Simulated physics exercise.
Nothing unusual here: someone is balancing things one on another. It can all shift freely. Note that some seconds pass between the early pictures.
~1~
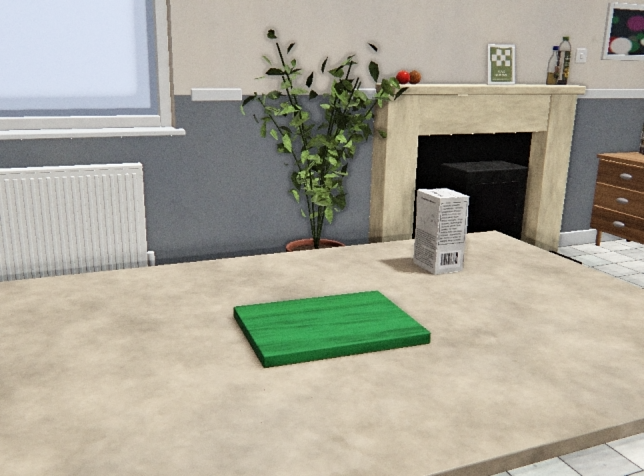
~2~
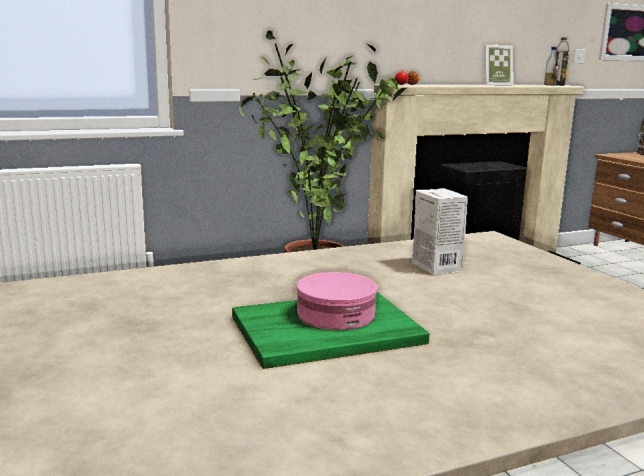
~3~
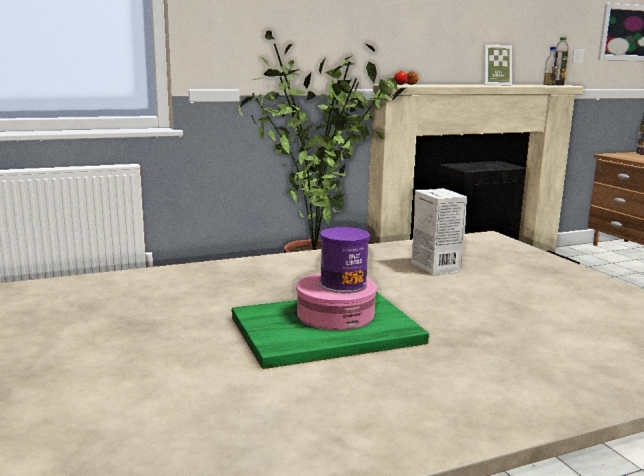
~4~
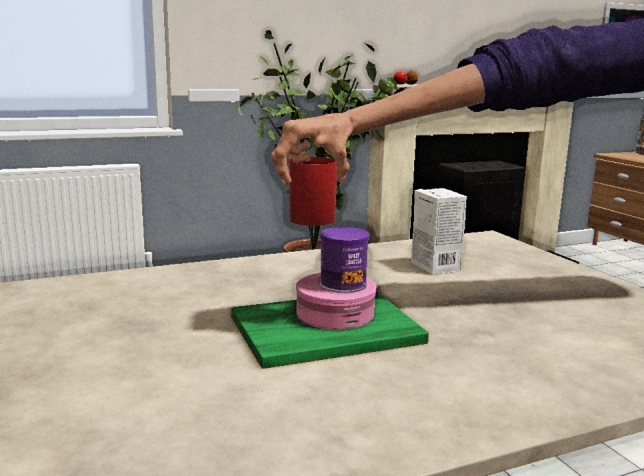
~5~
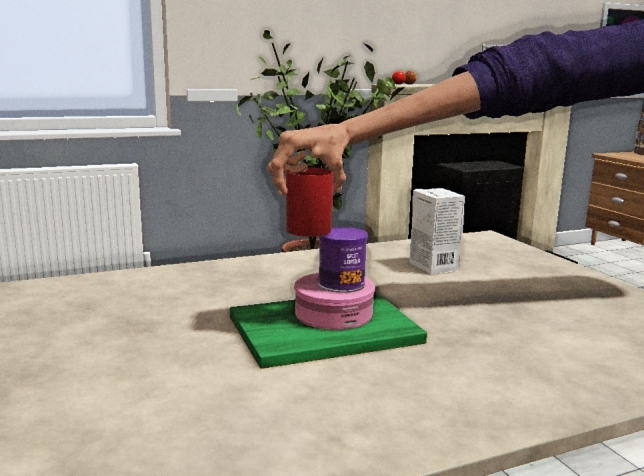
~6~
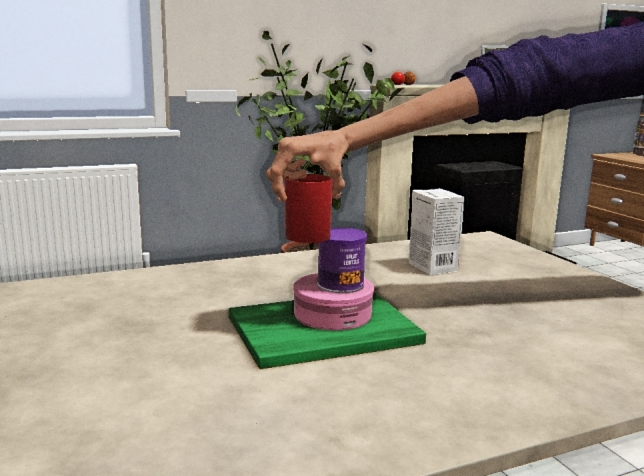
A stack grew on a green board, first a pink tub and then a purple tin, before a hand reached in from the right holding a red cup and lowered it slightly, just above the tin.
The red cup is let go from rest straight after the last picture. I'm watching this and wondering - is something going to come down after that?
Doesn't stay standing.
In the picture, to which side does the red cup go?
That would be the viewer's left.
Then, 0.40 s after the last picture, red cup now fallen.
Then, 0.50 s after the last picture, things are still on the move.
Then, 1.30 s after the last picture, nothing new.
At rest, fallen, red cup; the other 4 in place. Seen from the same camera at the end, red cup near (129, 336). The pile comes apart.
